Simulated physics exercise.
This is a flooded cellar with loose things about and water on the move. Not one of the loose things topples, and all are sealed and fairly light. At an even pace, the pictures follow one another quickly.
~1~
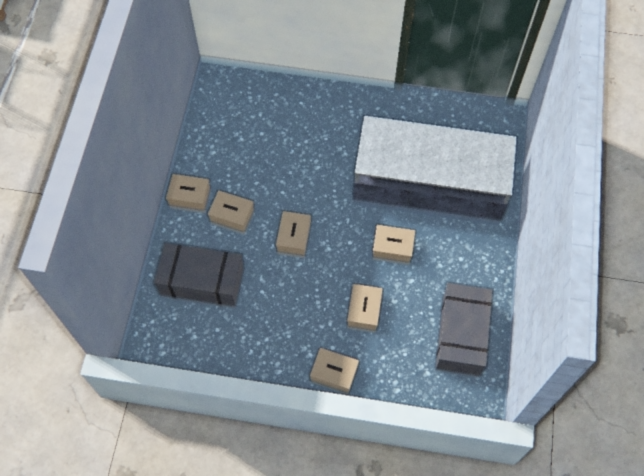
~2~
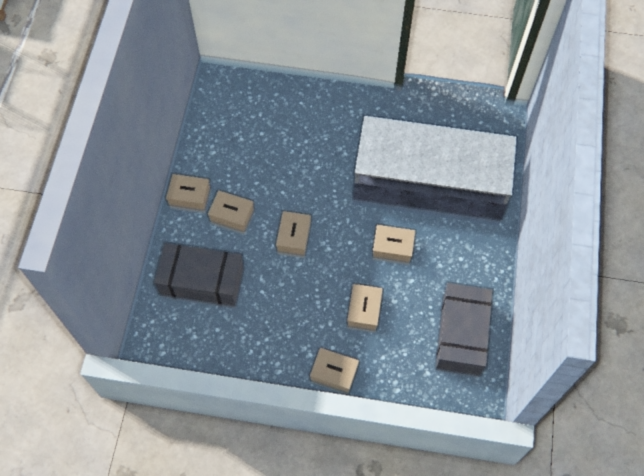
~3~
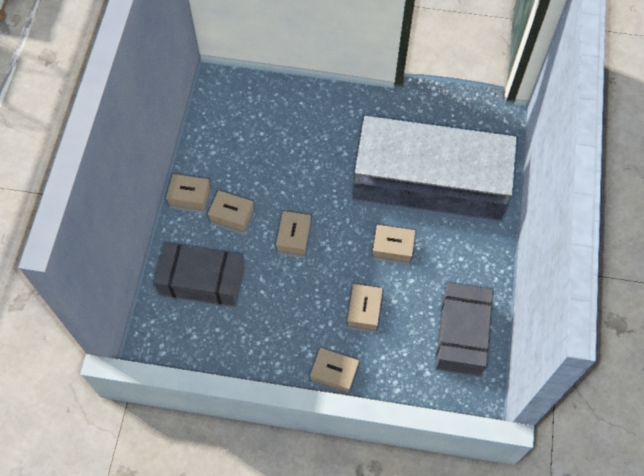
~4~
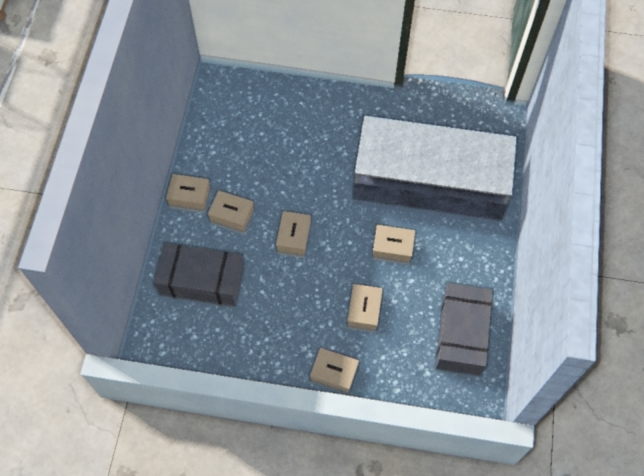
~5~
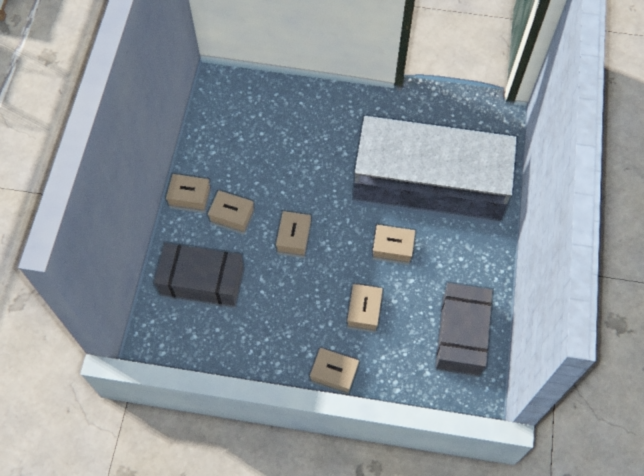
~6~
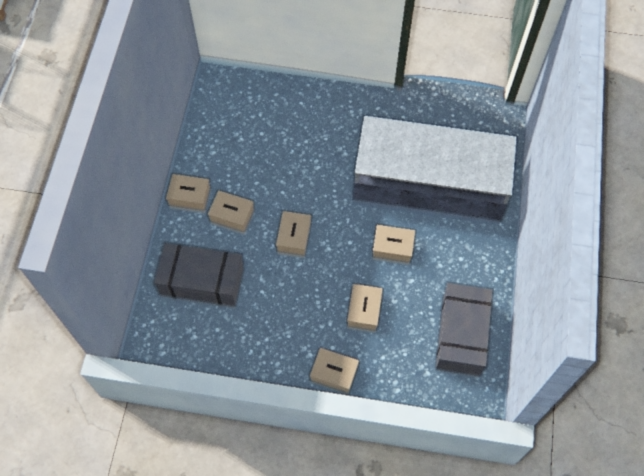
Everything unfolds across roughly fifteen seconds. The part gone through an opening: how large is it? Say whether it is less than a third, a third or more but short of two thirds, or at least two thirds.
It is less than a third.
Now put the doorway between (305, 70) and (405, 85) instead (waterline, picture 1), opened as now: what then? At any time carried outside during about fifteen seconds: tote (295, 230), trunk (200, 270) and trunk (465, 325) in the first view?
Note - 1: Escaped; 2: Retained; 3: Retained.
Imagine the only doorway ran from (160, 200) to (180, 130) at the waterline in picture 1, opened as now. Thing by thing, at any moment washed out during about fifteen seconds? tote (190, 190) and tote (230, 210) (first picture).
In that order: Yes, gone.
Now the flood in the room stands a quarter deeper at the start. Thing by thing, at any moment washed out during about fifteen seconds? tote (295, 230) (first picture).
Escapes.
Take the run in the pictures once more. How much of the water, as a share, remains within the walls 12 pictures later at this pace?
Around 80 in a hundred.
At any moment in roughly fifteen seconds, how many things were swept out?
Count: 0.
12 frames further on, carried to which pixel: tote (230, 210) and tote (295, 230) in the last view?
They end up close to (244, 160) and close to (305, 167).
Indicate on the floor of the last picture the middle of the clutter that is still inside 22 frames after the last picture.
The average lies close to (317, 230).
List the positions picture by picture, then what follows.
In the first frame, a tote at (294, 230) floats; a tote at (394, 240), afloat; 0 of 8 have shifted.
In the second frame, a tote at (294, 230) floats; a tote at (394, 240), afloat; 0 of 8 have shifted.
In the third frame, a tote at (294, 230), afloat; a tote at (394, 240) floats; 0 of 8 have shifted.
In the fourth frame, a tote at (294, 230), afloat; a tote at (394, 240), afloat; 0 of 8 have shifted.
In the fifth frame, a tote at (294, 230) floats; a tote at (394, 240) floats; 0 of 8 have shifted.
In the sixth frame, a tote at (294, 230), afloat; a tote at (394, 240) floats; 0 of 8 have shifted.
A moment on, 0 of 8 are out; 8 afloat.
Next, 0 of 8 are out; 8 afloat.
Later, 0 of 8 are out; 8 afloat.
In the end, 0 of 8 are out; 2 afloat.
